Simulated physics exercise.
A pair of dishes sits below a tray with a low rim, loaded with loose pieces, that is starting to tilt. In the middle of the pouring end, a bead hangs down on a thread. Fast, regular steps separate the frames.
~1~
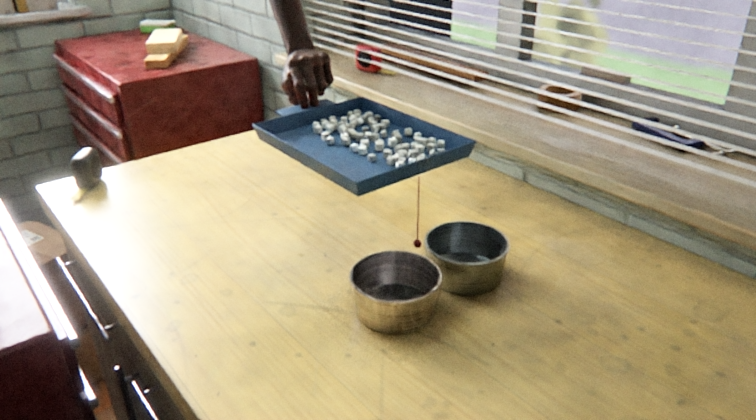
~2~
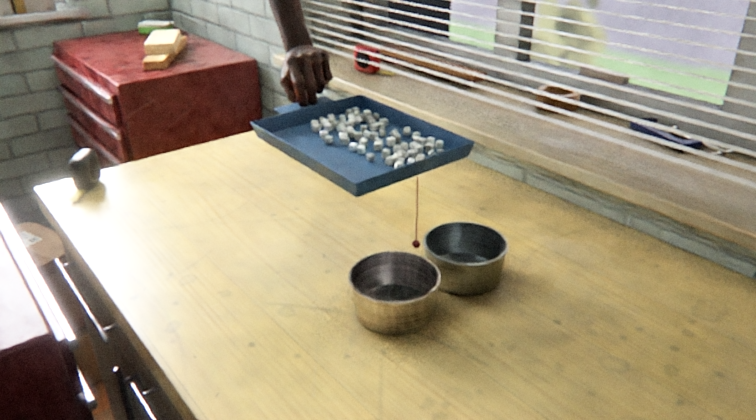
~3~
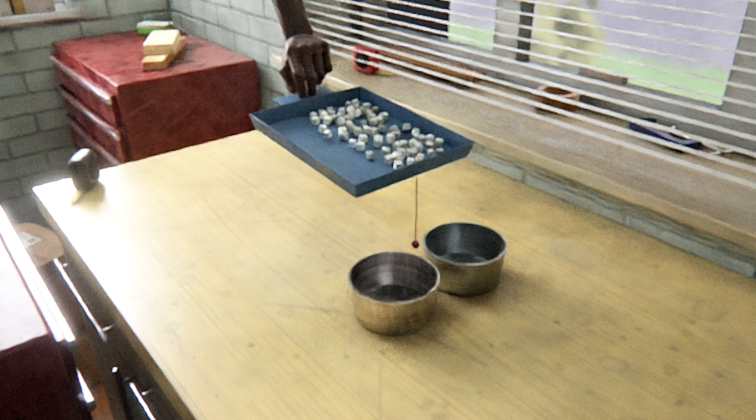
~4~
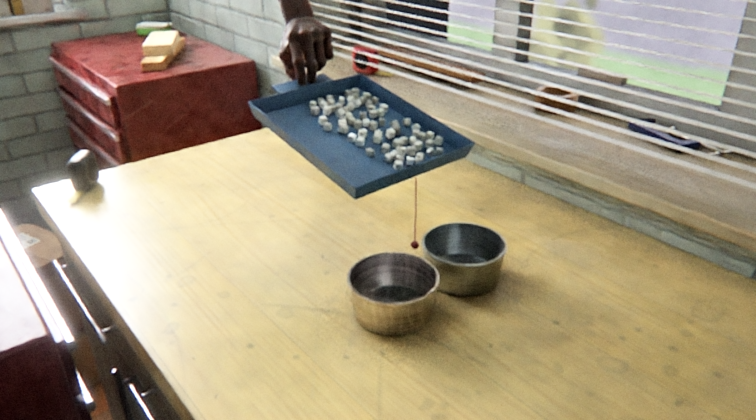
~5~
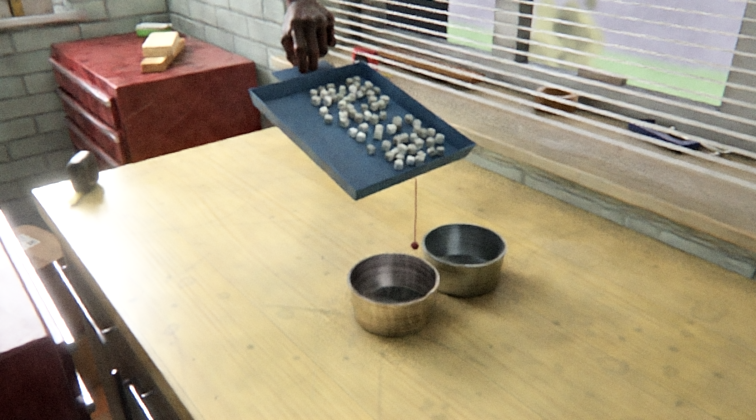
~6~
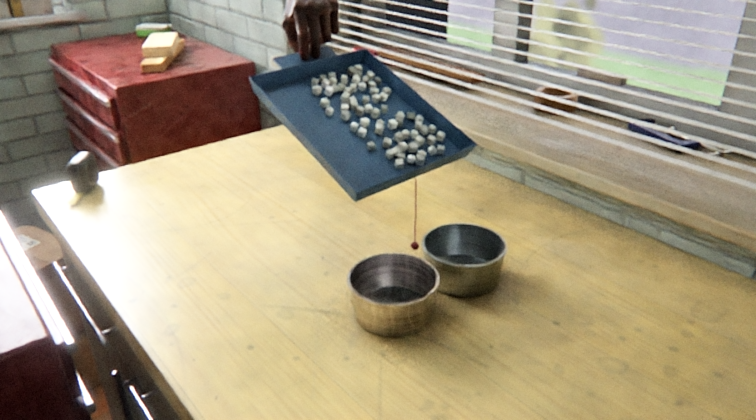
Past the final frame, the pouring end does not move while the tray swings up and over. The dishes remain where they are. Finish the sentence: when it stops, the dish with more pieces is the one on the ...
Left.
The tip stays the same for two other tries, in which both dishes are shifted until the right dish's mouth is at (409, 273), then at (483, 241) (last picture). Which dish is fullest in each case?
Try 1: The dish at right. Try 2: The dish at left.
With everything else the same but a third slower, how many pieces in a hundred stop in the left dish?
It would be close to 40 per cent.
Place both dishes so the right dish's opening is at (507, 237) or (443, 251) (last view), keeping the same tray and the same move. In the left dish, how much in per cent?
Respectively 50 percent and 30 percent.
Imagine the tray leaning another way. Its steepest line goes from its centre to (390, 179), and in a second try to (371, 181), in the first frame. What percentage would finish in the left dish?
I'd put it at some 70 % and then some 70 %.
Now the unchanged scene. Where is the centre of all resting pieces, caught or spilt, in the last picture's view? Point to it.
(430, 309).
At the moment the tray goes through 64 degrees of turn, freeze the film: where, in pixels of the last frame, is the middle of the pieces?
At about (423, 157).
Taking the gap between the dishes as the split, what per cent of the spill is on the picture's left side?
About 20 percent.
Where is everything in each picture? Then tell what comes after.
Corners of the pouring end at (358, 179) and (470, 141), level; middle of the load at (369, 135), sugar cubes; left dish at (425, 310); right dish at (496, 272); bead on its thread at (417, 243), in the first frame.
Corners of the pouring end at (357, 180) and (469, 141), level; middle of the load at (367, 134), in the second frame.
Corners of the pouring end at (356, 181) and (469, 141), tipped barely, level across its low end; middle of the load at (367, 130), in the third frame.
Corners of the pouring end at (357, 183) and (469, 142), tipped a little, level across its low end; middle of the load at (367, 123), in the fourth frame.
Corners of the pouring end at (357, 186) and (470, 143), tipped clearly, level across its low end; middle of the load at (367, 116), in the fifth frame.
Corners of the pouring end at (358, 188) and (471, 143), tipped clearly, level across its low end; middle of the load at (369, 109), a small part on the move; left dish at (423, 312); right dish at (494, 274), in the sixth frame.
Soon after the last picture, tray tipped steeply; all on the tray.
A little later, tray tipped past a quarter turn; about two thirds on the tray; a small part in the left dish; a stray few in the right dish; about a quarter outside both; a small part in the air.
Later still, tray tipped past a quarter turn; about a third in the left dish; about a quarter in the right dish; about half outside both.
At rest, tray tipped past a quarter turn; about a third in the left dish; about a quarter in the right dish; about half outside both.
